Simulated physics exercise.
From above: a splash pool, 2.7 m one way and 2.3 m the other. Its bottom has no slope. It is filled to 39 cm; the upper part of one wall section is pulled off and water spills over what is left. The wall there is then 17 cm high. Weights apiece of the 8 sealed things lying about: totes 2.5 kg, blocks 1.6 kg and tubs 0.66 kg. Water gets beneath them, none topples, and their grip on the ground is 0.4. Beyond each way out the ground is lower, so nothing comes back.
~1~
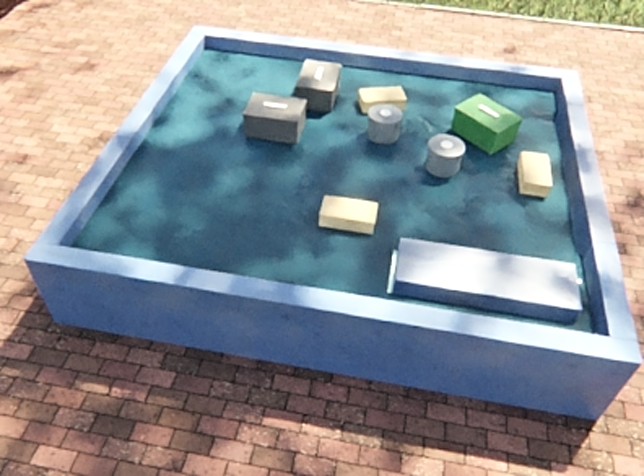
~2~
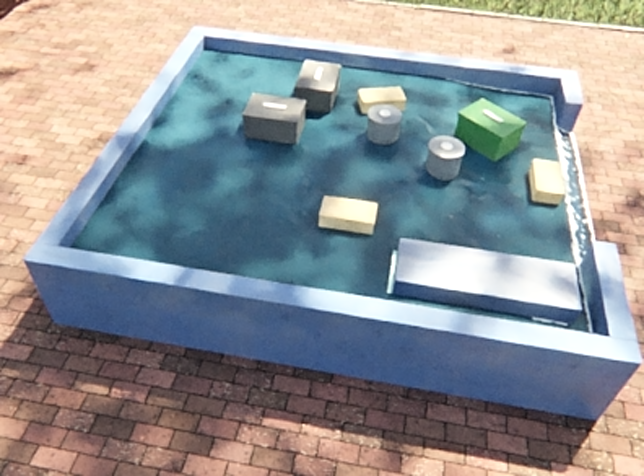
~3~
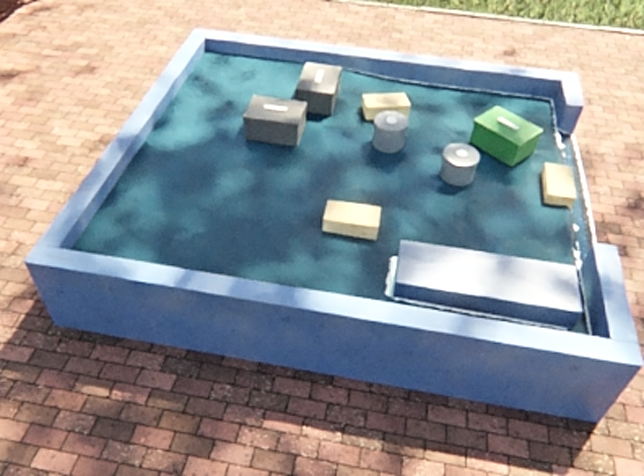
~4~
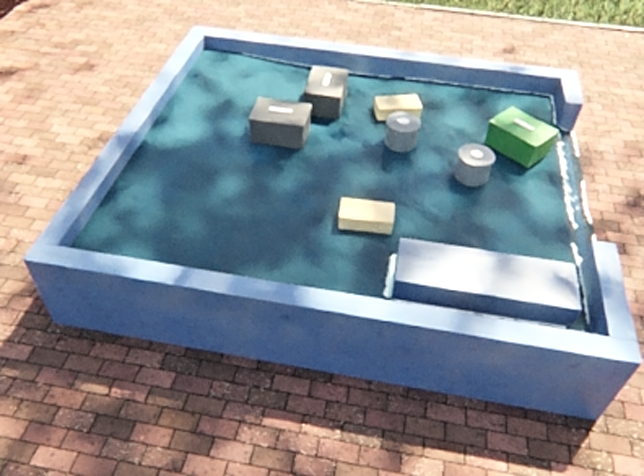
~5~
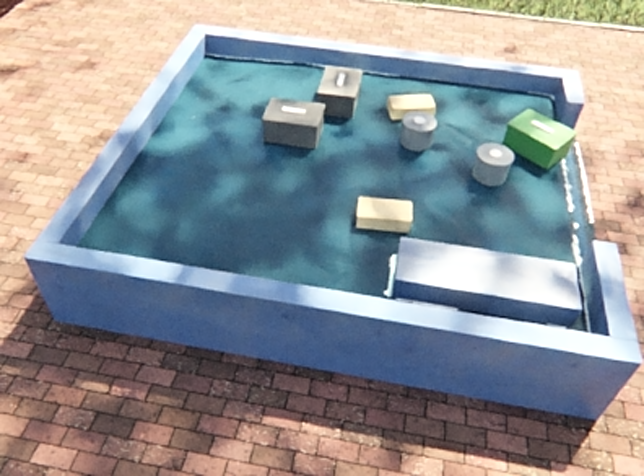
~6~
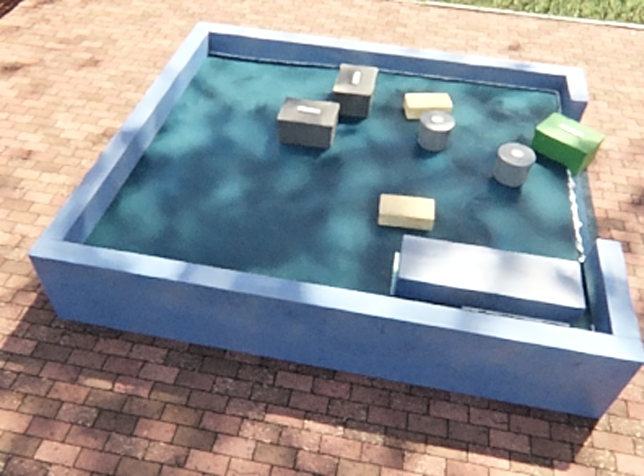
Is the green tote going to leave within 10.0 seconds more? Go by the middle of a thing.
The green tote gets out.
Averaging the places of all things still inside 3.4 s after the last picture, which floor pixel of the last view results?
Near (452, 192).
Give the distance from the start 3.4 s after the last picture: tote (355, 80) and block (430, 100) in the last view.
In turn: 50 cm, 80 cm.
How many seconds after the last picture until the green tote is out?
Near 0.0 s.
Then, 0.8 s after the last picture the green tote has gone out; 2 of 8 are out; 6 afloat.
Then, 3.4 s after the last picture the green tote has gone out; 2 of 8 are out; 6 afloat.
Then, 6.0 s after the last picture the green tote has gone out; 2 of 8 are out; 6 afloat.
Then, 10.0 s after the last picture the green tote has gone out; 3 of 8 are out; 5 afloat.
